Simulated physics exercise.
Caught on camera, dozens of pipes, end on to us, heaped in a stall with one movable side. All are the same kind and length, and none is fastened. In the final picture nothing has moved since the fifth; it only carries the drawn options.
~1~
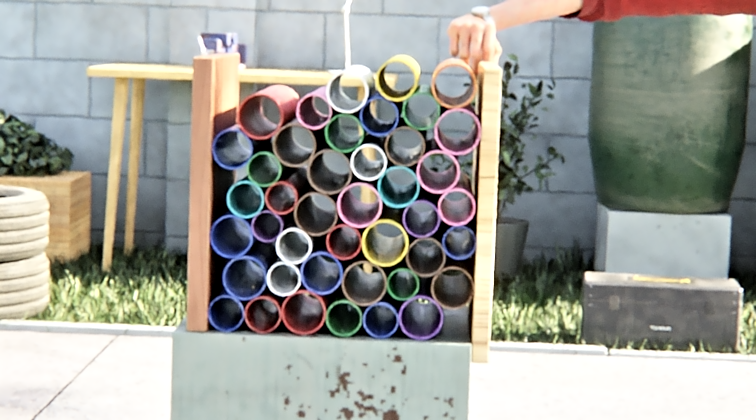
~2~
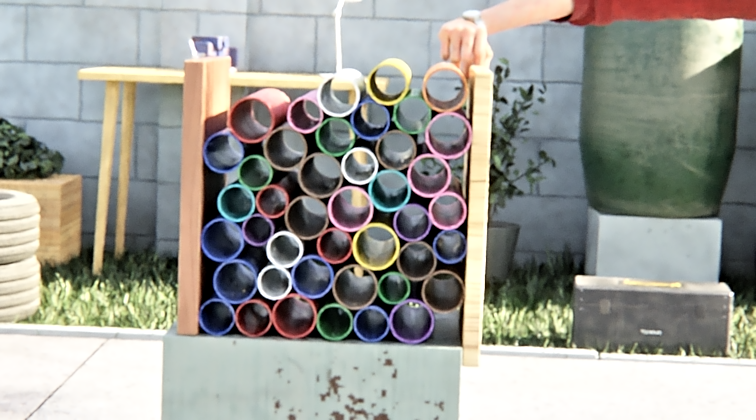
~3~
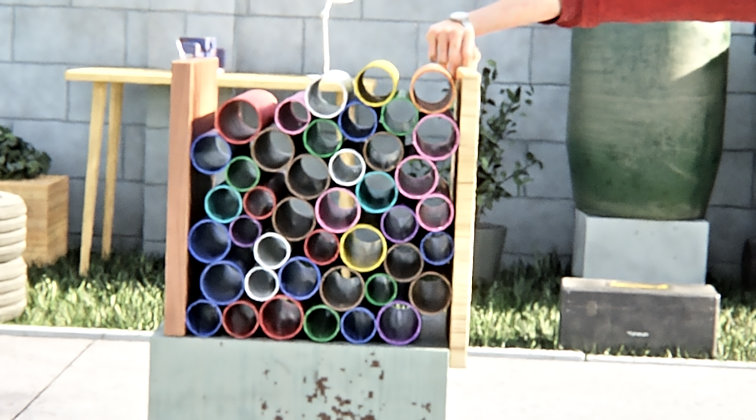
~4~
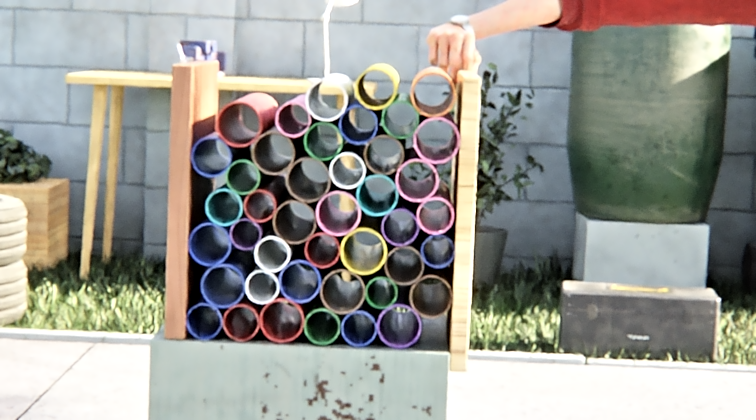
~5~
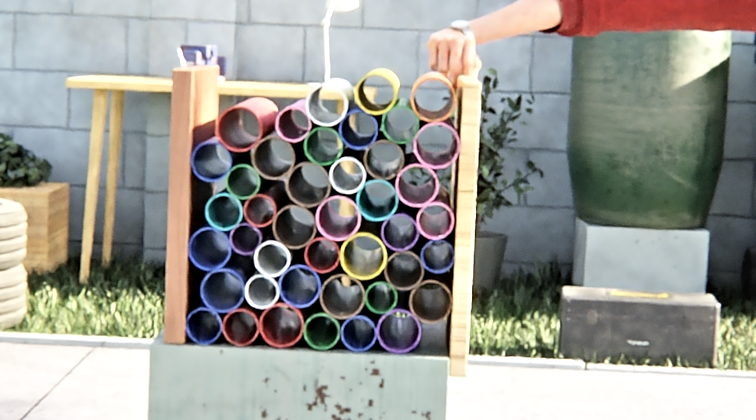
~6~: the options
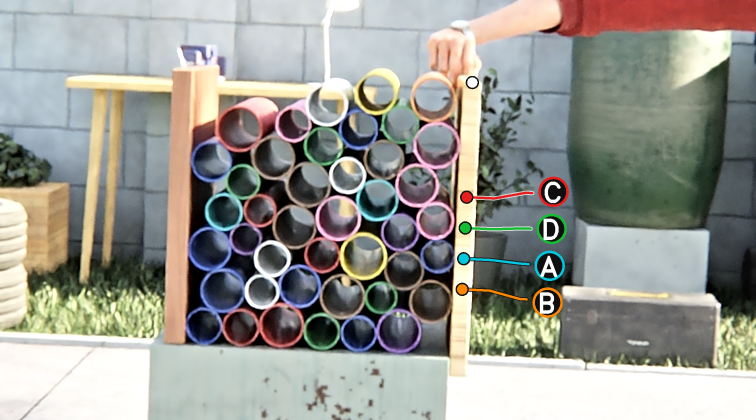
Colourful pipes stacked between wooden side boards shift slightly left in view as a hand keeps gripping the right board's top.
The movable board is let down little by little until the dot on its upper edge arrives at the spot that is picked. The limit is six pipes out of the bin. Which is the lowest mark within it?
The last mark within the limit is D.
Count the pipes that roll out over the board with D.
With D, four.
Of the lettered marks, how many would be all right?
Two of them.
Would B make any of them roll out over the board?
At B: Yes.
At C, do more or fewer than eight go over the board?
At C, fewer than eight.
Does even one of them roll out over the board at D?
At D: Yes.
On the marked copy, A at (464, 258); B at (462, 290); C at (467, 197); D at (465, 228); the white dot at (473, 83).
With D. Early on, top of the board (460, 146).
Further on, top of the board (457, 218).
At the end, top of the board (456, 227), four out over the board.
As for the rest, A more than six out over the board; B more than six out over the board; C four out over the board.
